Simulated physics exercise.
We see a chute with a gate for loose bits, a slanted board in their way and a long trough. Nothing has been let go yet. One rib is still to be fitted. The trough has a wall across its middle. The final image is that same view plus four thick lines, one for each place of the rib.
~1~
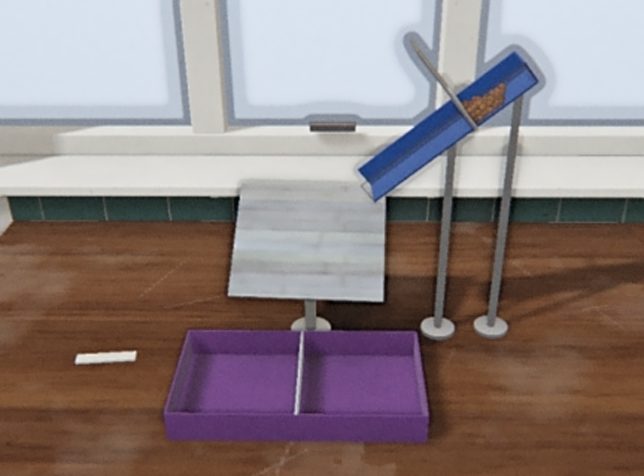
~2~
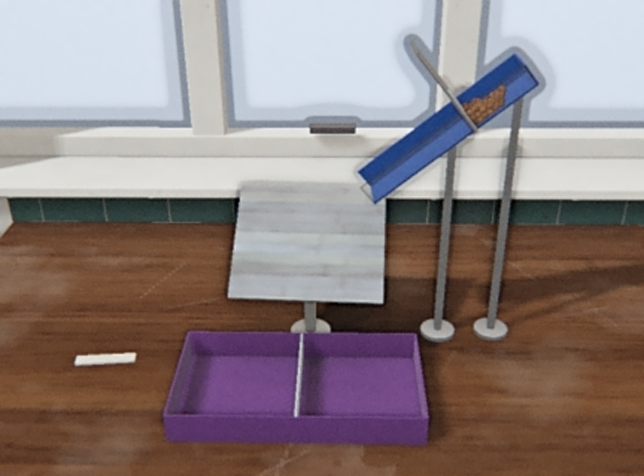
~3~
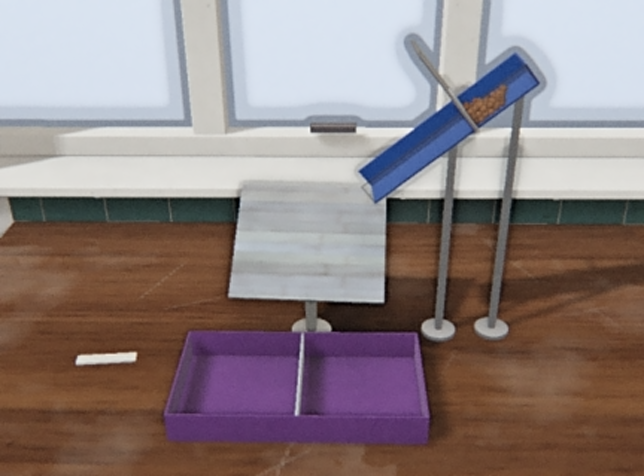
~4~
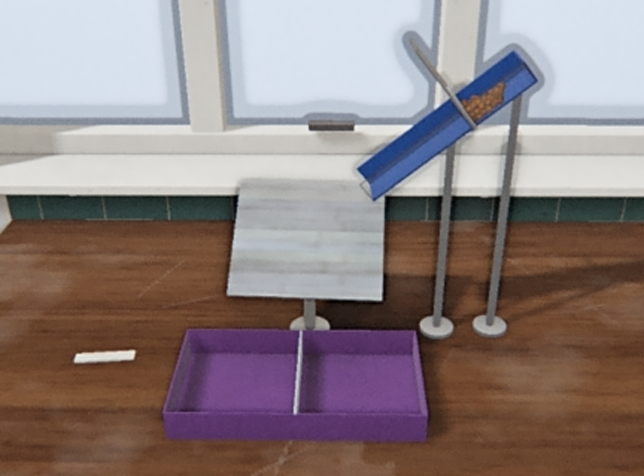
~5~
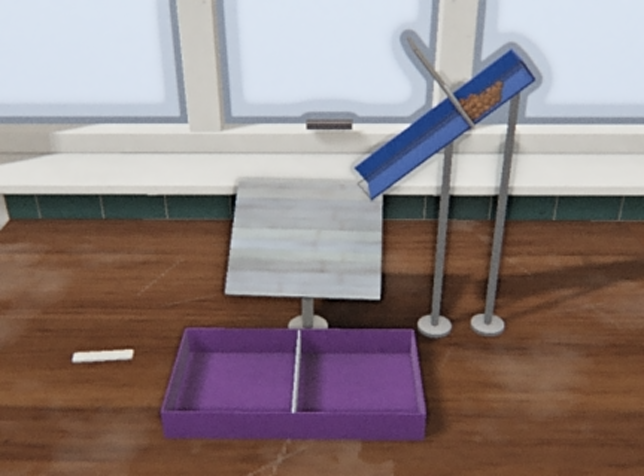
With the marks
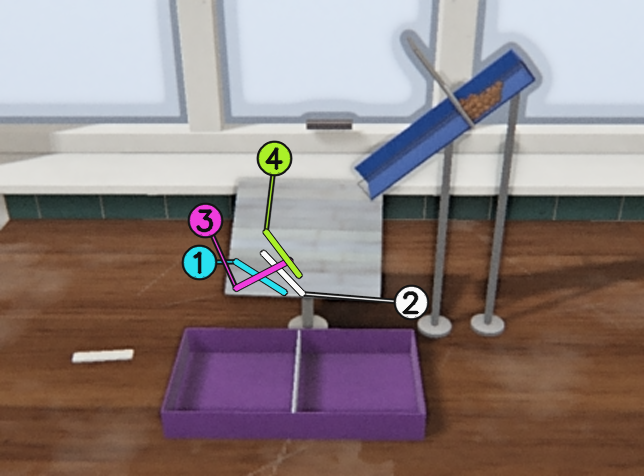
The clip opens on a wooden surface where a blue chute on two stands slopes down to the left, with small brown bits behind its gate. A pale slanted board stands beside it, behind a purple trough with a dividing wall. Nothing moves apart from a very slight shift of the view.
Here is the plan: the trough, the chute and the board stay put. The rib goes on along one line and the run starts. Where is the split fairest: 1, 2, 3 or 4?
Go for 1.
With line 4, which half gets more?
The right half.
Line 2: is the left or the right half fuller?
The right half.
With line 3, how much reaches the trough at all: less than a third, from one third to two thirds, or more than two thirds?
It is more than two thirds.
On the marked copy, line 1 from (235, 261) to (284, 292); line 2 from (263, 253) to (302, 293); line 3 from (289, 260) to (236, 288); line 4 from (266, 231) to (299, 275).
For line 1, of what is caught, close to half in the left half, close to half in the right.
For line 2, of what is caught, a small share in the left half, the bulk in the right.
For line 3, of what is caught, the bulk in the left half, a small share in the right.
For line 4, of what is caught, close to a quarter in the left half, the bulk in the right.
